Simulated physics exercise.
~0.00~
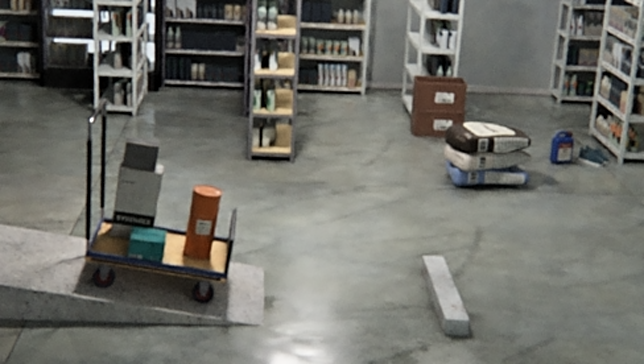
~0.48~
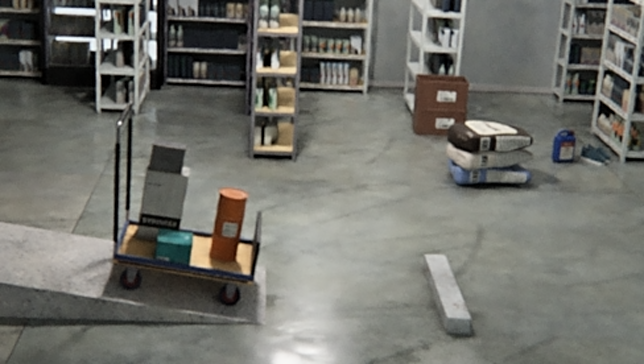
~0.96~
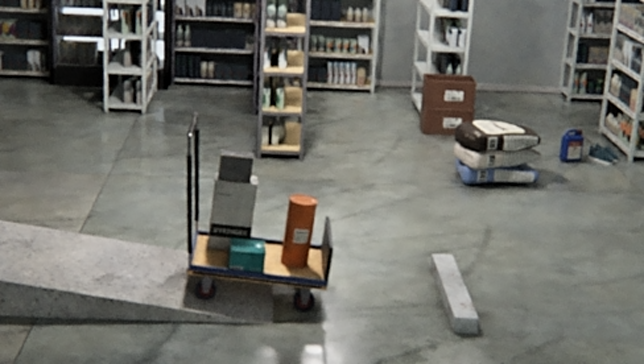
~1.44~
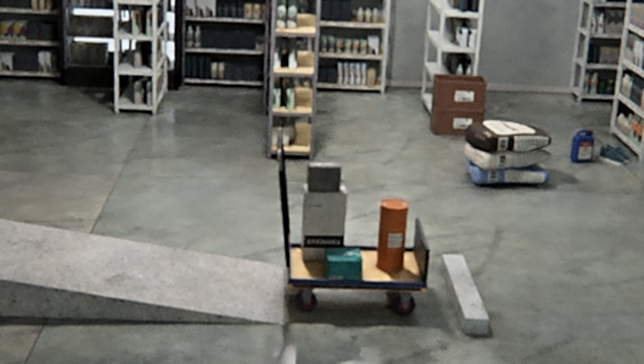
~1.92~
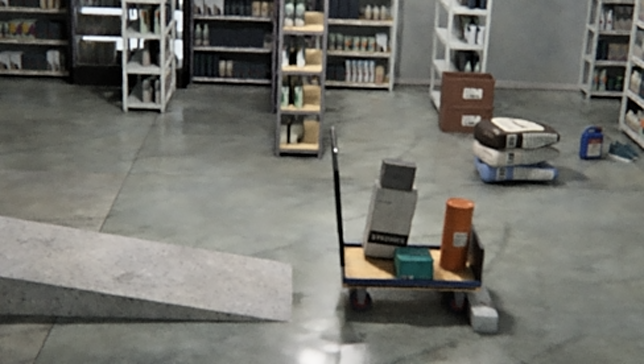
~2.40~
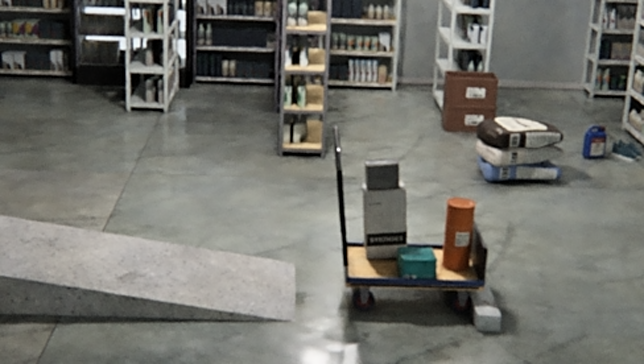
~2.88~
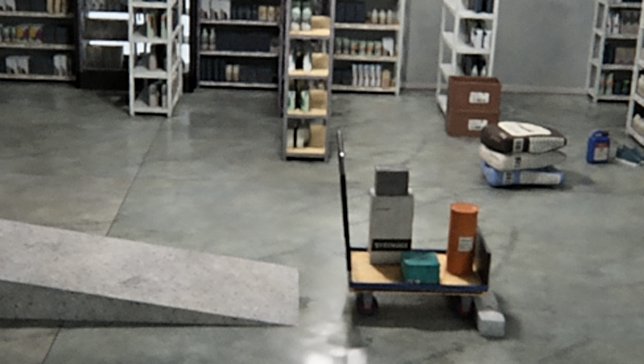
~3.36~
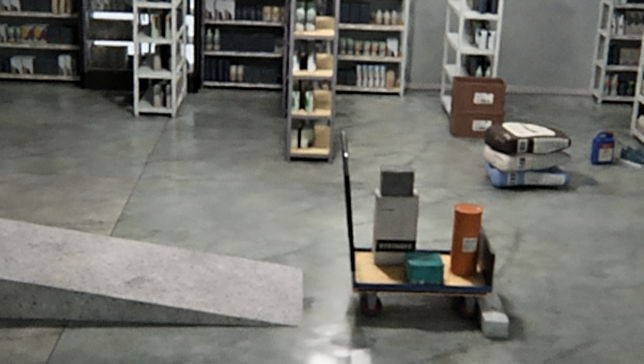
To begin with, a flat trolley rolls down a pale ramp toward the right in a room lined with shelves, carrying a grey box stacked on a white box, a small turquoise box and an orange canister. It reaches the smooth floor and keeps rolling right, its load still in place. The trolley then comes up against a low kerb and stops, and the grey and white boxes tilt slightly to the right. They settle back upright, the grey one still on top. Finally, the trolley rests at the kerb with all four items aboard and standing.
